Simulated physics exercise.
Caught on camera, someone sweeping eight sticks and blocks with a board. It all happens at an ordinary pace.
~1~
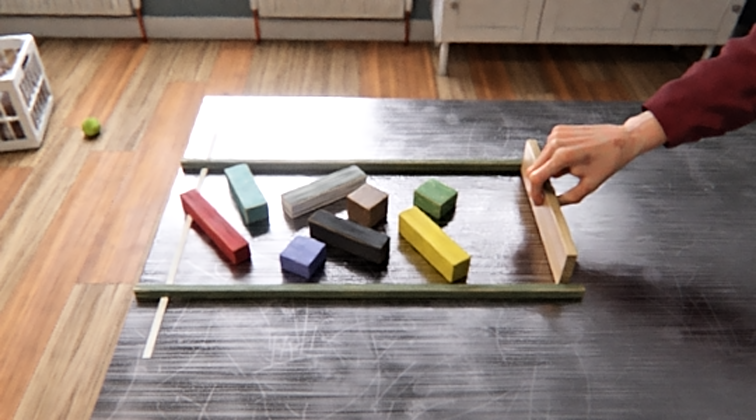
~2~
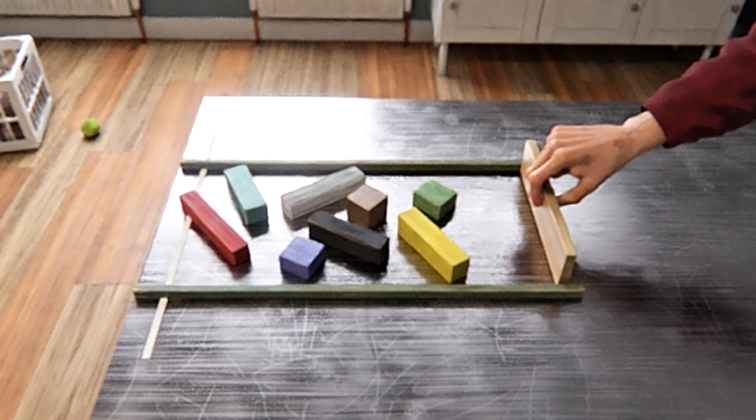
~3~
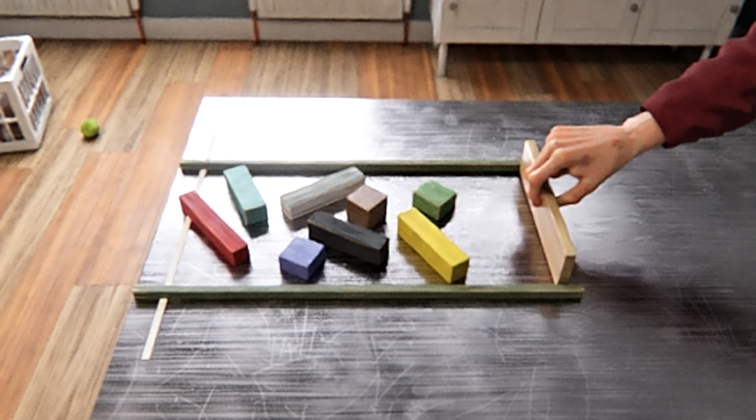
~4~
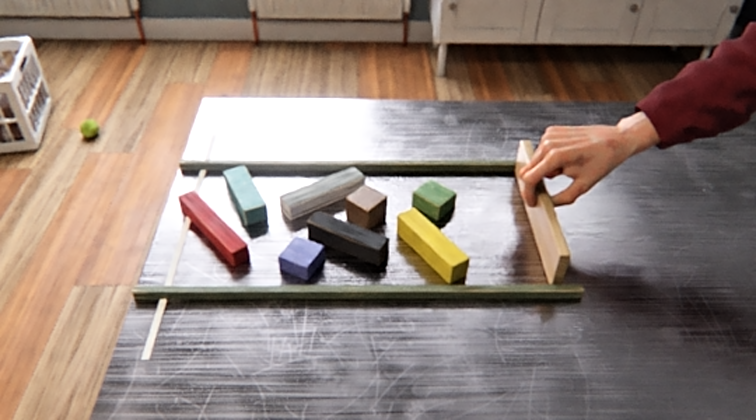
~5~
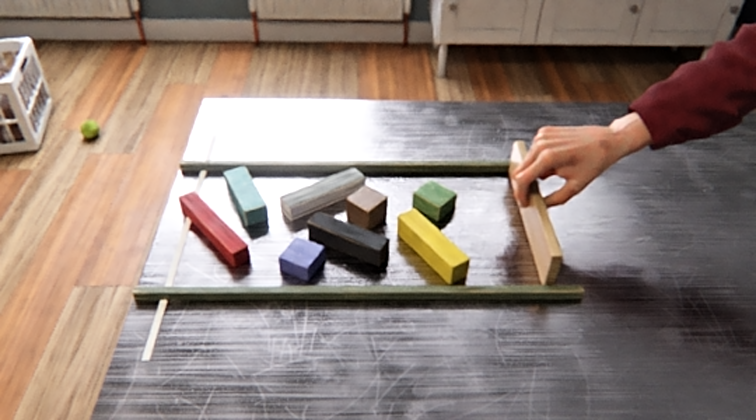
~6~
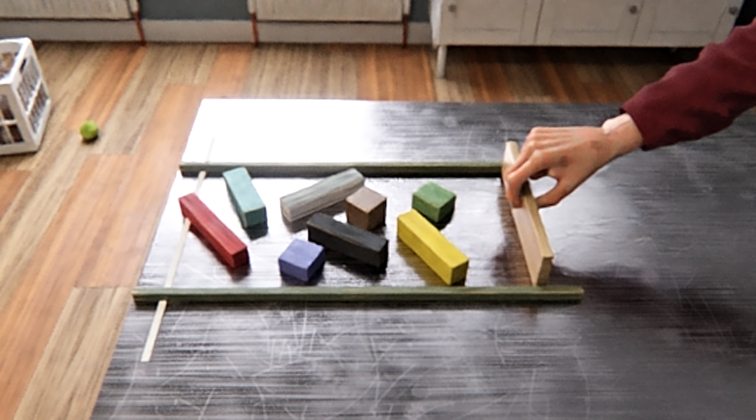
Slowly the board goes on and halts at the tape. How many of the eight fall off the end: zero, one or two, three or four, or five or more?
The number that fall off is five or more.
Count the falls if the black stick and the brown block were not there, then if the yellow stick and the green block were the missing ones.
It would be 4 and 4.
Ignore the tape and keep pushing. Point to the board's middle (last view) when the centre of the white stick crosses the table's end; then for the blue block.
About (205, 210), and (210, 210) for the other.
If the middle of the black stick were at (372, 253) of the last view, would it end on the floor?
Then it tumbles off.
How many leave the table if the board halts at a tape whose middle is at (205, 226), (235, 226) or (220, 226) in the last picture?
The counts: 4, 2 and 2.
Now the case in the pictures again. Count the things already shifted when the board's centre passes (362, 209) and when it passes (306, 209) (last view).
At the one place 6, at the other 8.
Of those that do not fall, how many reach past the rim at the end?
1 of them.
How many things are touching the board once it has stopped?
The number is 2.
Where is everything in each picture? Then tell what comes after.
Red stick (214, 225); turquoise bar (247, 193); blue block (303, 256); board (546, 207); tape (188, 223), in the first picture.
Turquoise bar (246, 193); yellow stick (432, 244), in the second picture.
Blue block (302, 257); black stick (348, 237), in the third picture.
Red stick (213, 226); white stick (323, 192), in the fourth picture.
Turquoise bar (246, 195); brown block (367, 208), in the fifth picture.
Red stick (213, 228); turquoise bar (245, 196); blue block (302, 259); board (524, 210); tape (186, 226), in the sixth picture.
Soon after, none off yet; red stick at rest near (213, 228); turquoise bar at rest near (245, 196); blue block at rest near (302, 259).
Then, none off yet; red stick moved a little near (194, 228); turquoise bar moved about its own width near (196, 196); blue block moved well along near (227, 269).
At rest, the number that fall off is five or more; fallen, brown block, black stick, white stick, blue block, turquoise bar and red stick.
